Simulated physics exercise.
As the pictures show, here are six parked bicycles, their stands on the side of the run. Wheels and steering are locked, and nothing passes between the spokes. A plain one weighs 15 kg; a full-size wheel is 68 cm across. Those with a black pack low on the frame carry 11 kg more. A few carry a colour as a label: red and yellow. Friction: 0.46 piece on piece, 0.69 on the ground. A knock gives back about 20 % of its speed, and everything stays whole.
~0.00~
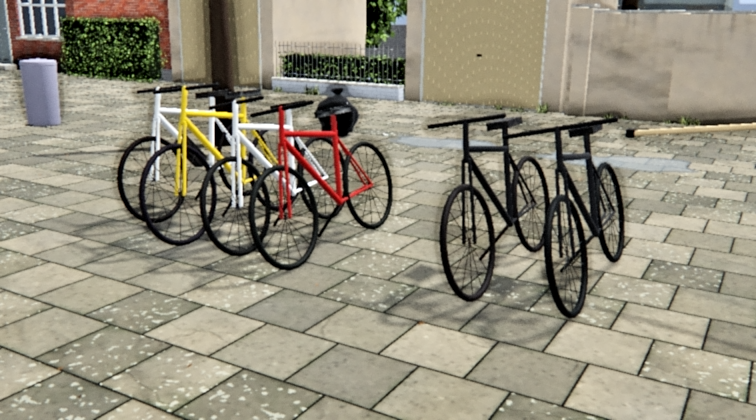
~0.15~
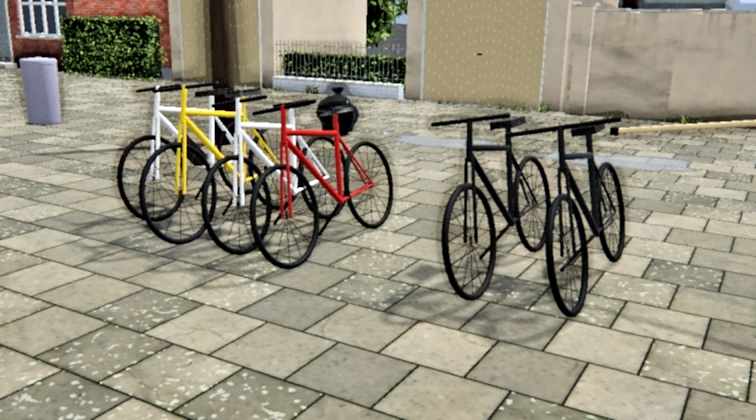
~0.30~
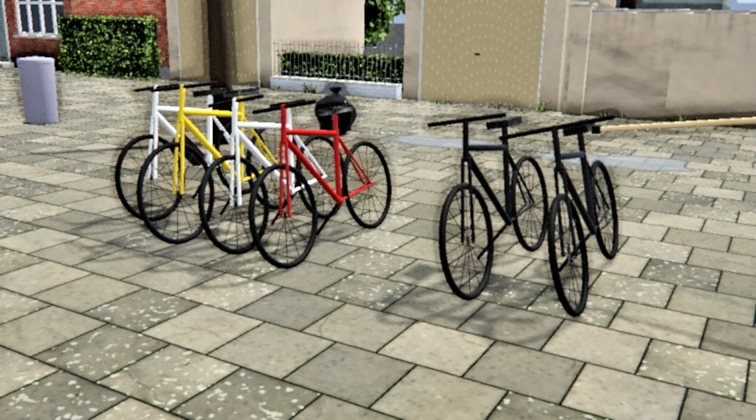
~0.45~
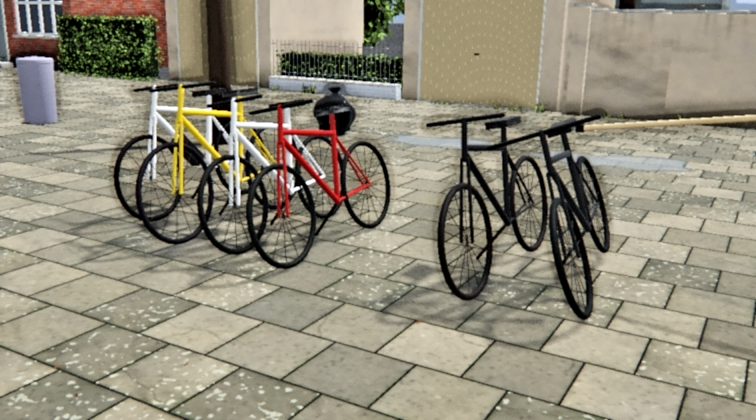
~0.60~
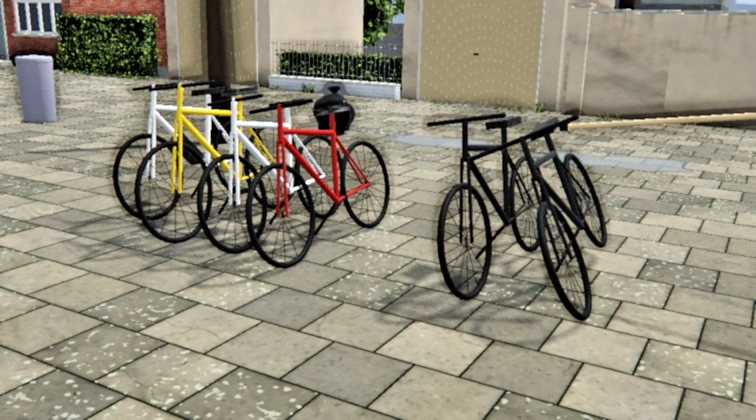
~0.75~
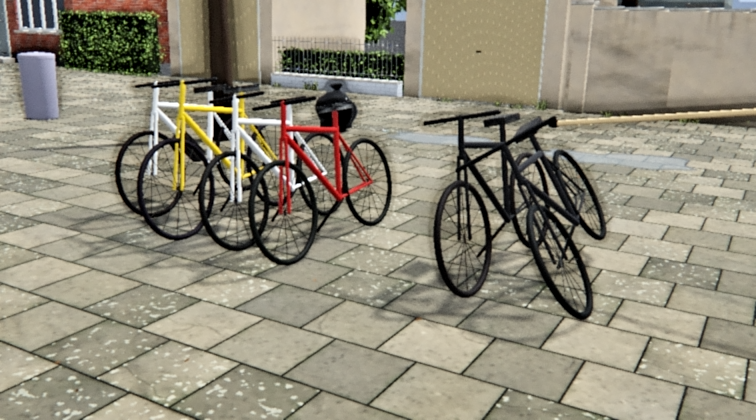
A pale pole moves left and pushes the rightmost black bicycle into a leftward lean.
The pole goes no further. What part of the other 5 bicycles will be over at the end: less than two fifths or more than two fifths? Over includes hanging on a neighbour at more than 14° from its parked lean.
It comes to under two fifths.
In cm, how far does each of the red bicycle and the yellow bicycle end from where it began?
Red 0, yellow 0.
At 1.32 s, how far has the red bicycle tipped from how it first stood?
Roughly 0°.
Around 1.32 s, 1 of the 5 other bicycles over.
Finally (4.0 s), 1 of the 5 other bicycles over; red bicycle unmoved; yellow bicycle unmoved. That is 20 per cent. Four left standing. Seen by the last camera, middles, red bicycle near (324, 168), yellow bicycle near (227, 148).
